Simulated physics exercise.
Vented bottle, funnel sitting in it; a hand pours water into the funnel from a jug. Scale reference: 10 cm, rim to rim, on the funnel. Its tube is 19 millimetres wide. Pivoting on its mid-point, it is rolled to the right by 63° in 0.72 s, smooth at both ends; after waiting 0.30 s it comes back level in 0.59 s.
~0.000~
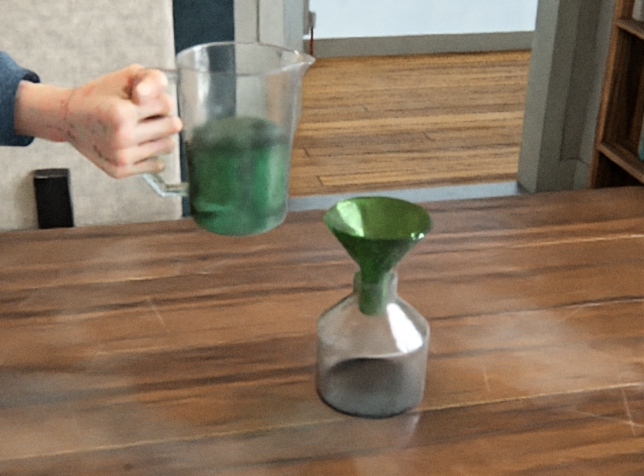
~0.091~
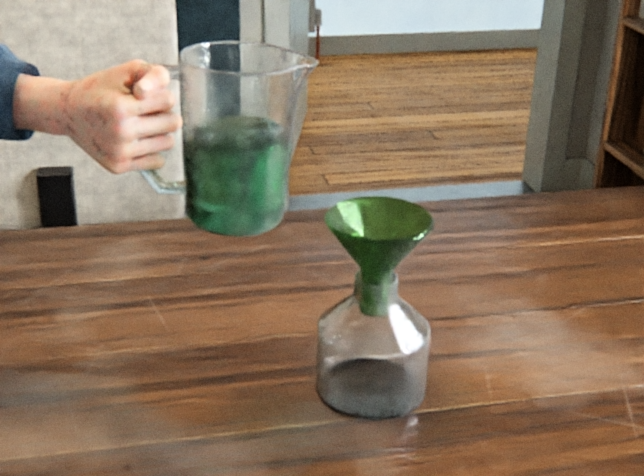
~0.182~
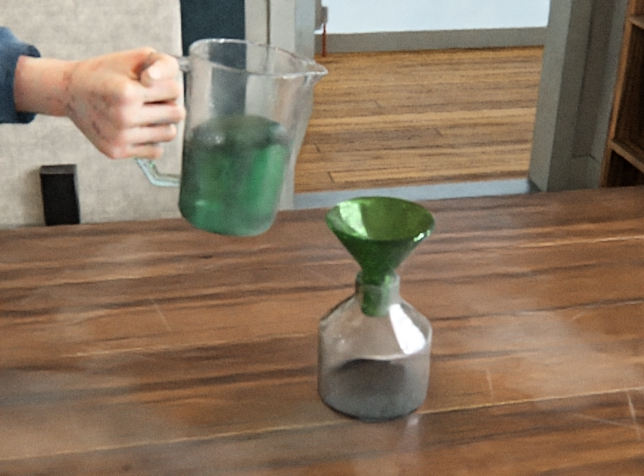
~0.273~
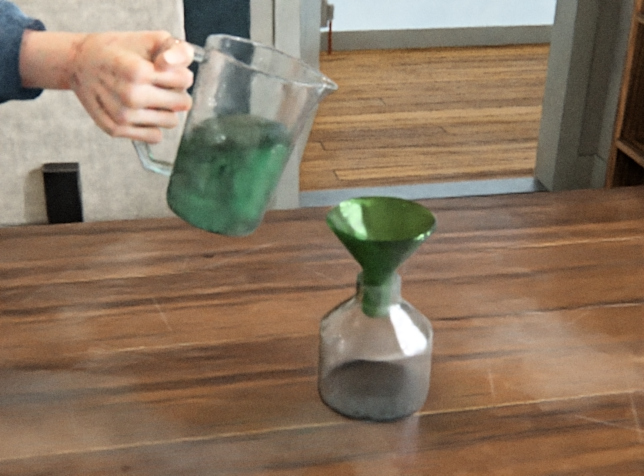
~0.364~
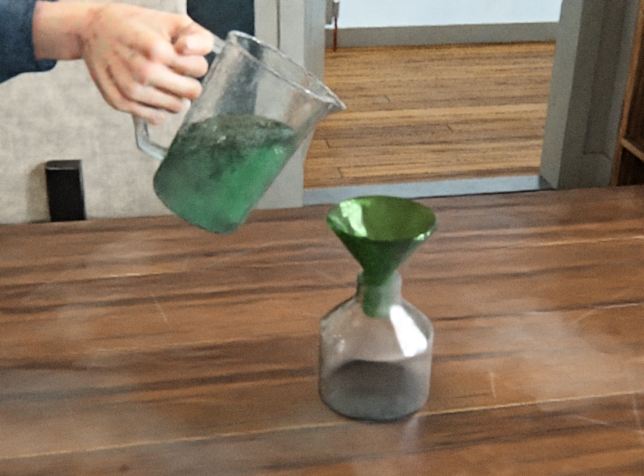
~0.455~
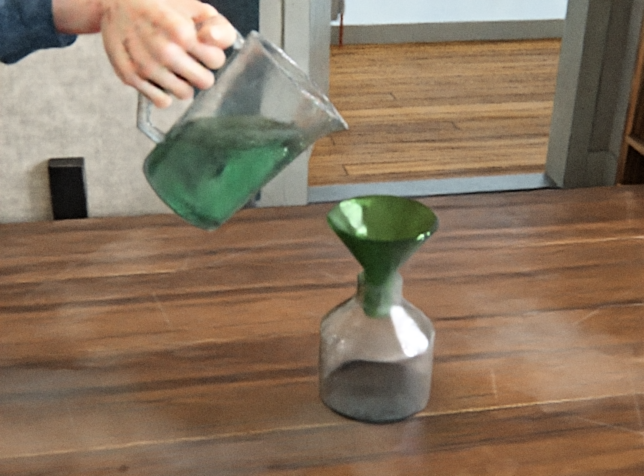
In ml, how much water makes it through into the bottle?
About 100 ml.
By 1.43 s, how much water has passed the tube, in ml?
Looks to be around 80 ml.
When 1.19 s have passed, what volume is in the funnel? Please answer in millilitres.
Funnel contents: Around 40 ml.
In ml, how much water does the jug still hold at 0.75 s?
Remaining volume: Approx. 480 ml.
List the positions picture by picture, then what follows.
Tilt 0°; pouring edge (314, 57); surface from (197, 130) to (271, 127); the funnel's rim runs from (331, 227) to (425, 220), in the first frame.
Tilt 2°; pouring edge (317, 60); surface from (198, 130) to (275, 127), in the second frame.
Tilt 9°; pouring edge (327, 69); surface from (195, 131) to (274, 125), in the third frame.
Tilt 20°; pouring edge (338, 85); surface from (189, 134) to (279, 130), in the fourth frame.
Tilt 32°; pouring edge (345, 105); surface from (178, 142) to (285, 128), in the fifth frame.
Tilt 44°; pouring edge (349, 126); surface from (163, 148) to (293, 130), in the sixth frame.
Then, 0.75 s in, the tilt is 63° and 0 ml has passed the tube, 5 ml is in the funnel, 485 ml in the jug and 0 ml has missed.
Then, 0.96 s in, the tilt is 63° and 20 ml has passed the tube, 30 ml is in the funnel, 435 ml in the jug and 0 ml has missed.
Then, 1.19 s in, the tilt is 51° and 50 ml has passed the tube, 40 ml is in the funnel, 405 ml in the jug and 5 ml has missed.
Then, 1.43 s in, the tilt is 13° and 80 ml has passed the tube, 25 ml is in the funnel, 400 ml in the jug and 5 ml has missed.
Finally, 100 ml has passed the tube, 0 ml is in the funnel, 400 ml in the jug and 5 ml has missed.
